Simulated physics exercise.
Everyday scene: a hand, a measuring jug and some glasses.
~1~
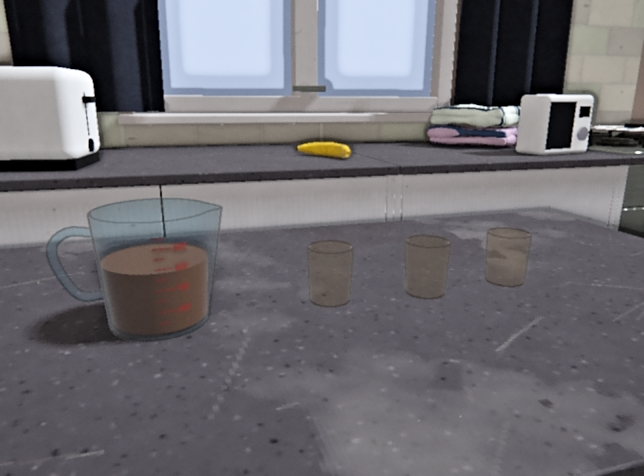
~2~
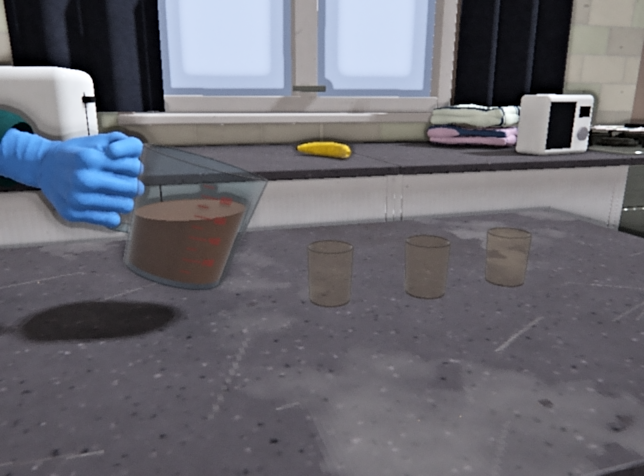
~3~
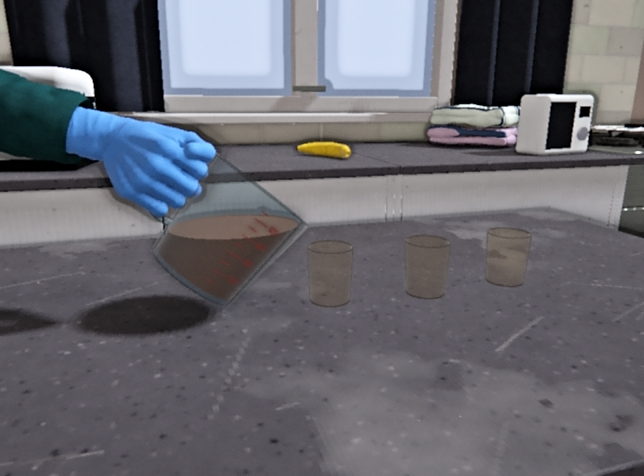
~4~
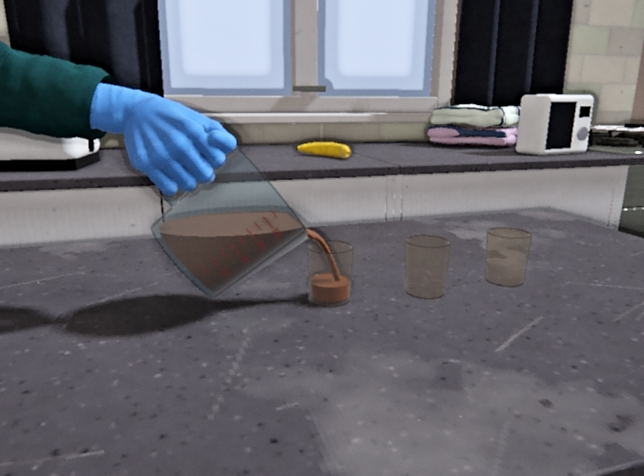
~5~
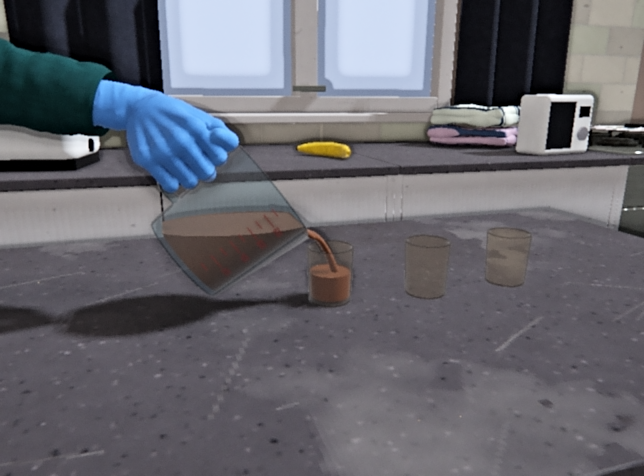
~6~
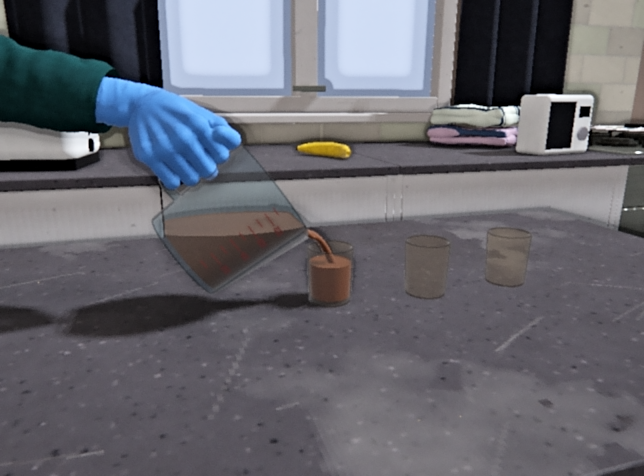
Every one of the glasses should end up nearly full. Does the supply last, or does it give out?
It holds out.
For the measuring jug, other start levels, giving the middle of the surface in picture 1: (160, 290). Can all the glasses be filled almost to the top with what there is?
Finding: Supply fails.
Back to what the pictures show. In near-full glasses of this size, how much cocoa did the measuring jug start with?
I'd say near 5.0 of those.
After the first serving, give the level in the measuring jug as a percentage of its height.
Roughly 45 %.
Next, the first is about three quarters full.
After that, the first is done and the measuring jug has about three quarters of its load.
Finally, all three are full and about half of the cocoa is over.
